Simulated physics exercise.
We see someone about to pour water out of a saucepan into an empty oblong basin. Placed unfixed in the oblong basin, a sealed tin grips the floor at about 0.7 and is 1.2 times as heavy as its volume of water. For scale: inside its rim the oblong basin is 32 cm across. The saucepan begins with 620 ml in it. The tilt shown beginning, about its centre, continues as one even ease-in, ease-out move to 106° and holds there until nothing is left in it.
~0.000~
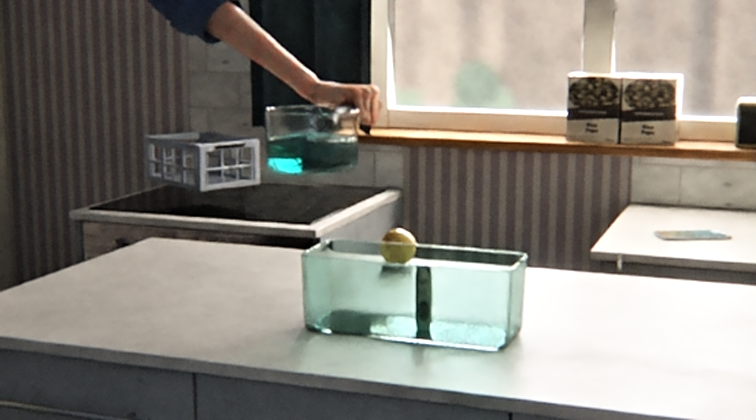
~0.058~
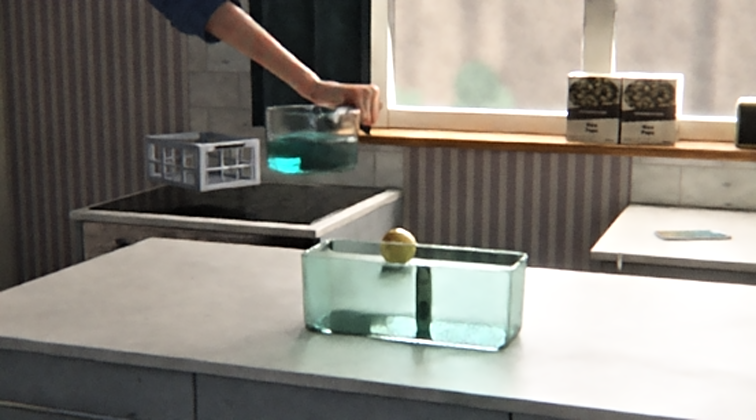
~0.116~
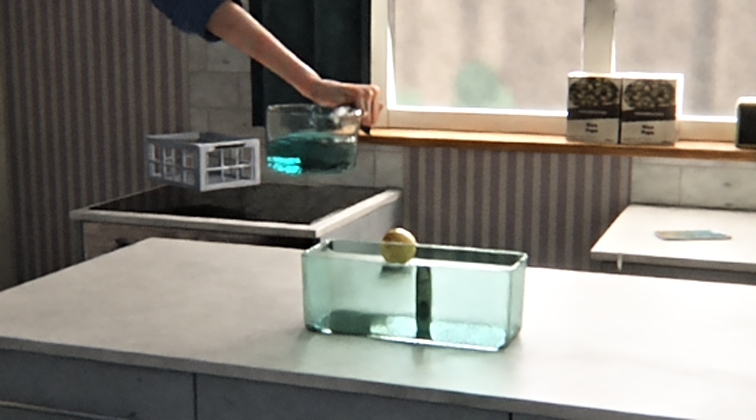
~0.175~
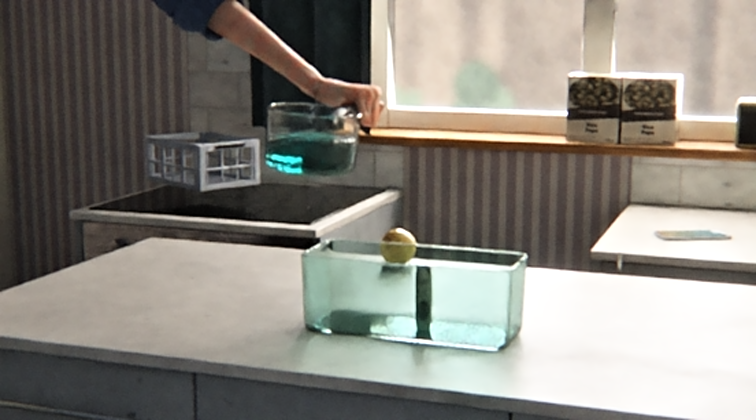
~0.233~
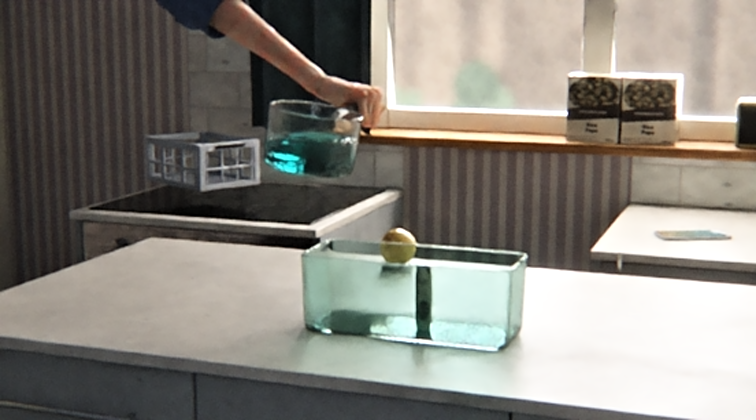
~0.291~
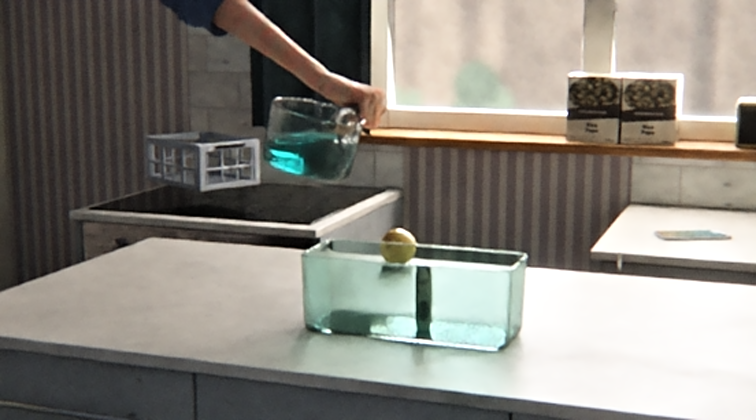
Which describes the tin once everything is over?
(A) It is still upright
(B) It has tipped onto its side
Option A: It is still upright.
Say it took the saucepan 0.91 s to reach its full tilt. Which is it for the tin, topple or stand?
Holds steady.
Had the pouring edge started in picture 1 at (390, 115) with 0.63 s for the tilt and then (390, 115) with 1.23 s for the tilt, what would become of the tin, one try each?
The tin overturns the first time and overturns the second time.
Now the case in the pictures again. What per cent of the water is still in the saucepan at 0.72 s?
Near 78 in a hundred.
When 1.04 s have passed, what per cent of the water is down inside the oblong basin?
The fraction sits near 60 in a hundred.
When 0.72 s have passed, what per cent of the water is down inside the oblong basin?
Fraction in basin: Approx. 1%.
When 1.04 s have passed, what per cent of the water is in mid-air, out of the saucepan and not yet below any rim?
Roughly 20 per cent.
After 0.72 s the tilt is 67° and 78 per cent is still to pour; the tin stands where it began.
After 1.04 s the tilt is 100° and 20 per cent is still to pour; the tin stands where it began.
After 1.37 s the tilt is 106° and 1 per cent is still to pour; the tin stands where it began.
After 1.73 s the tilt is 106° and 0 per cent is still to pour; the tin stands where it began.
In the end the tin stands where it began.
